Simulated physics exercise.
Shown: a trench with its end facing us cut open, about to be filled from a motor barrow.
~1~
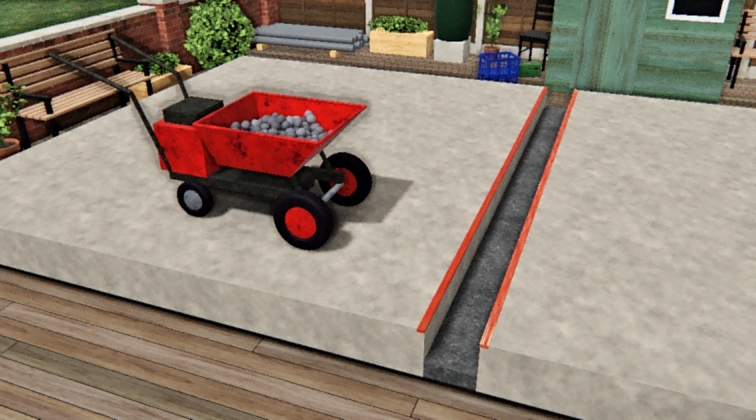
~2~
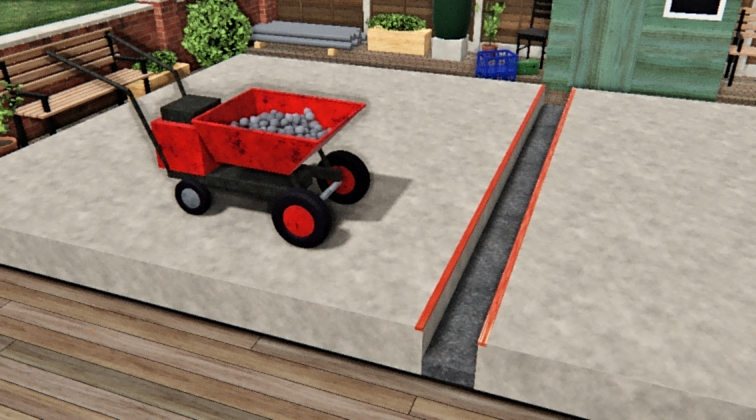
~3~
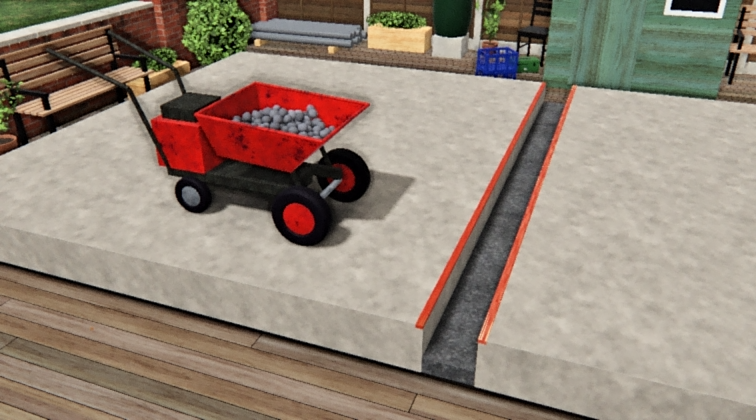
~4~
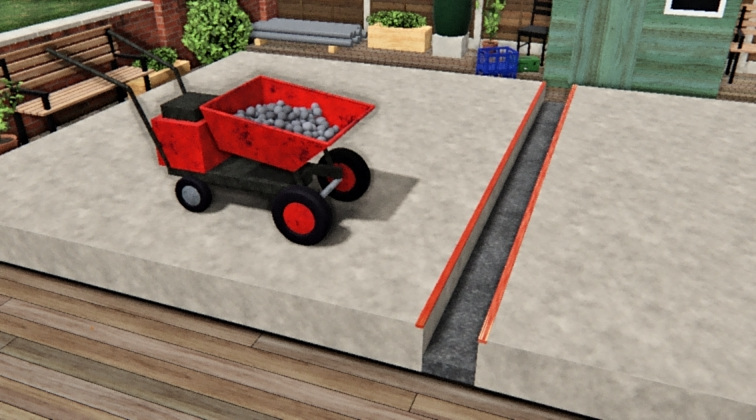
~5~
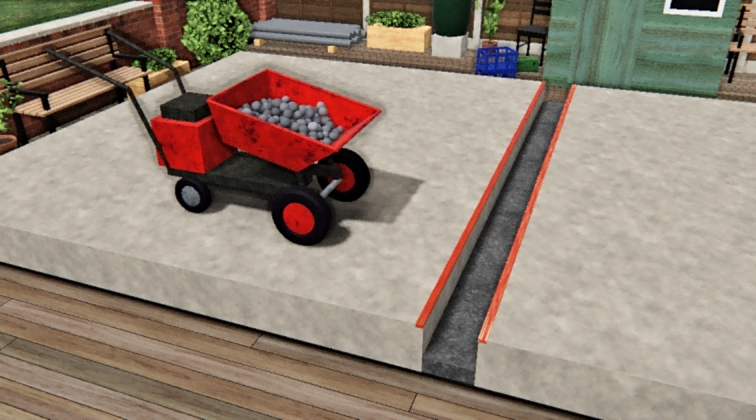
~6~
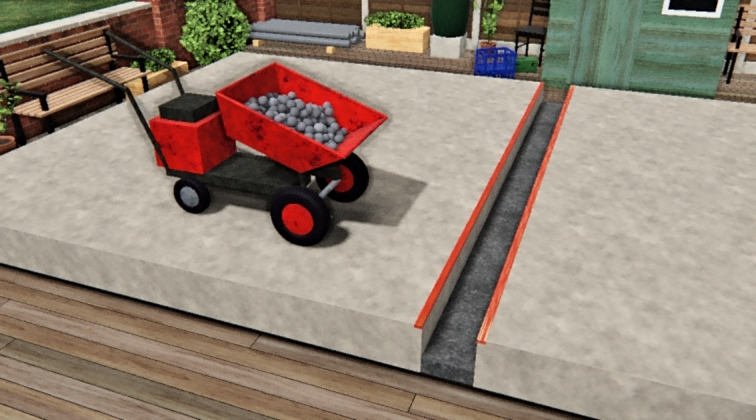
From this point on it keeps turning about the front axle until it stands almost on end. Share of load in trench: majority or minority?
The trench is likely to gain only a lesser share of it.
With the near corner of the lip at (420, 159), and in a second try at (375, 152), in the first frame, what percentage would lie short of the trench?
About 0 %, then 0 %.
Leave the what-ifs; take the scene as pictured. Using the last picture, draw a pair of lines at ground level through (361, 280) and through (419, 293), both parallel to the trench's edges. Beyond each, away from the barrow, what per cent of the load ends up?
Roughly 90 and 40 percent.
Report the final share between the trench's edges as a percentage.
Close to 25 per cent.
Soon after the last picture, skip tipped steeply; all in the skip.
A little later, skip tipped right over; most in the skip; about a quarter short of the trench; a stray few in or heaped over the trench; a stray few falling.
Later still, skip tipped right over; a small part in the skip; about two thirds short of the trench; about a quarter in or heaped over the trench.
At rest, skip tipped right over; a small part in the skip; about two thirds short of the trench; about a quarter in or heaped over the trench; none beyond it.
